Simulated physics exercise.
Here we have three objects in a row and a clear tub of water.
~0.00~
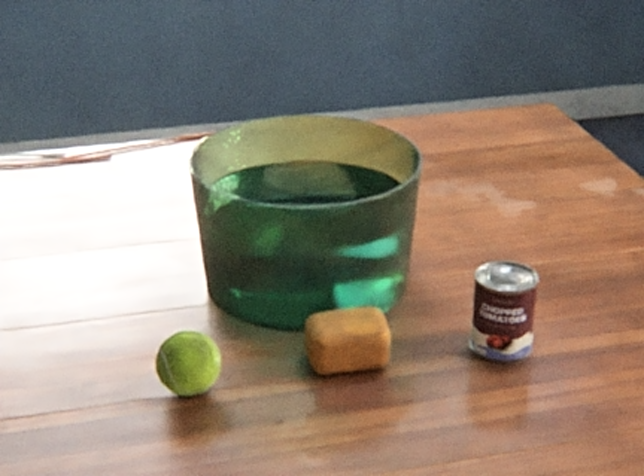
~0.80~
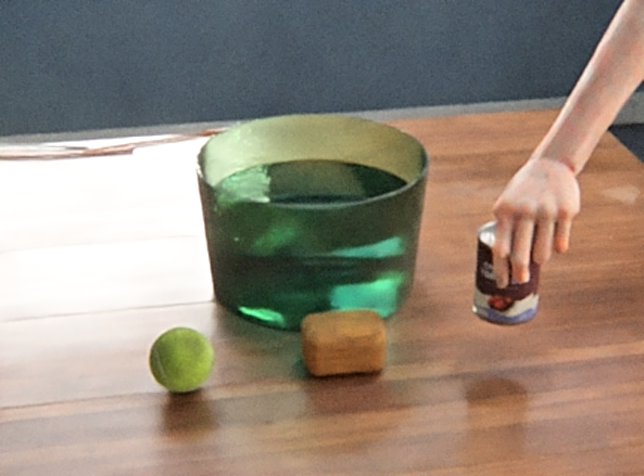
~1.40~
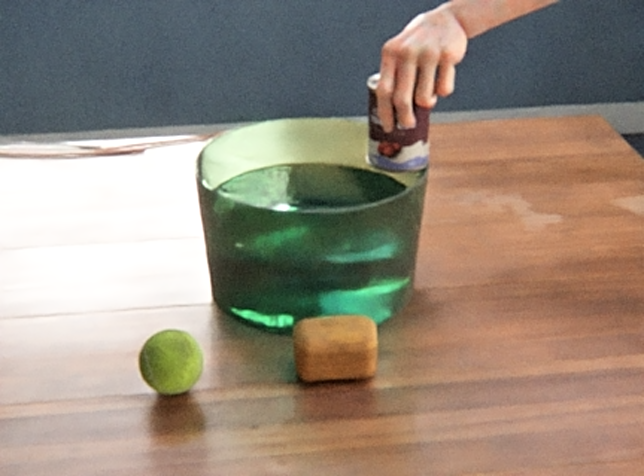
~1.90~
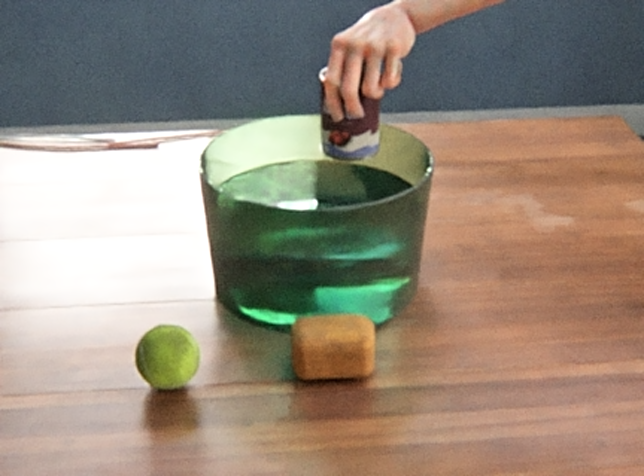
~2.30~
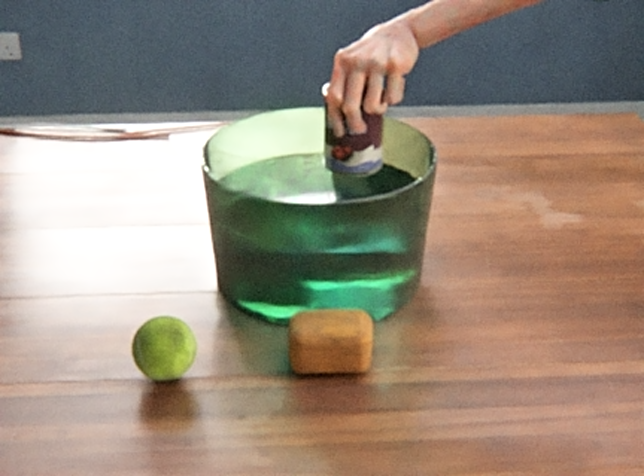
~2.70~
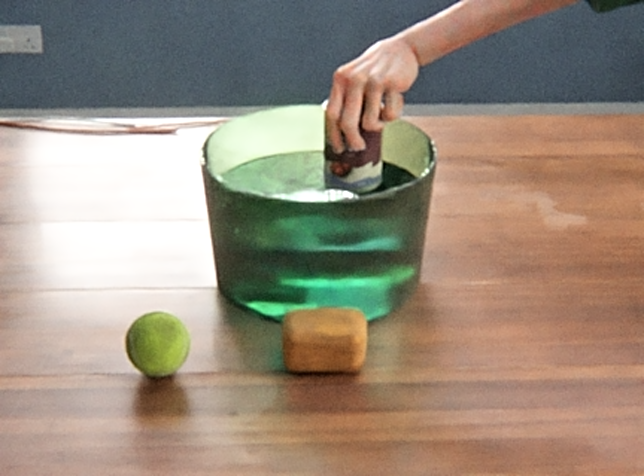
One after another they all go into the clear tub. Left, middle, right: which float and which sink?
The left one stays at the surface, the middle one stays at the surface, the right one goes to the bottom.
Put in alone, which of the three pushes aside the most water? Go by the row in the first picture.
I say the one on the right.
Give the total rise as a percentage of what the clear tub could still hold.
Near 16 in a hundred.
After 4.0 s, the tin of food drops to the bottom.
After 8.0 s, the bread roll stays afloat.
After 12.0 s, the tennis ball stays afloat; afloat, tennis ball and bread roll.
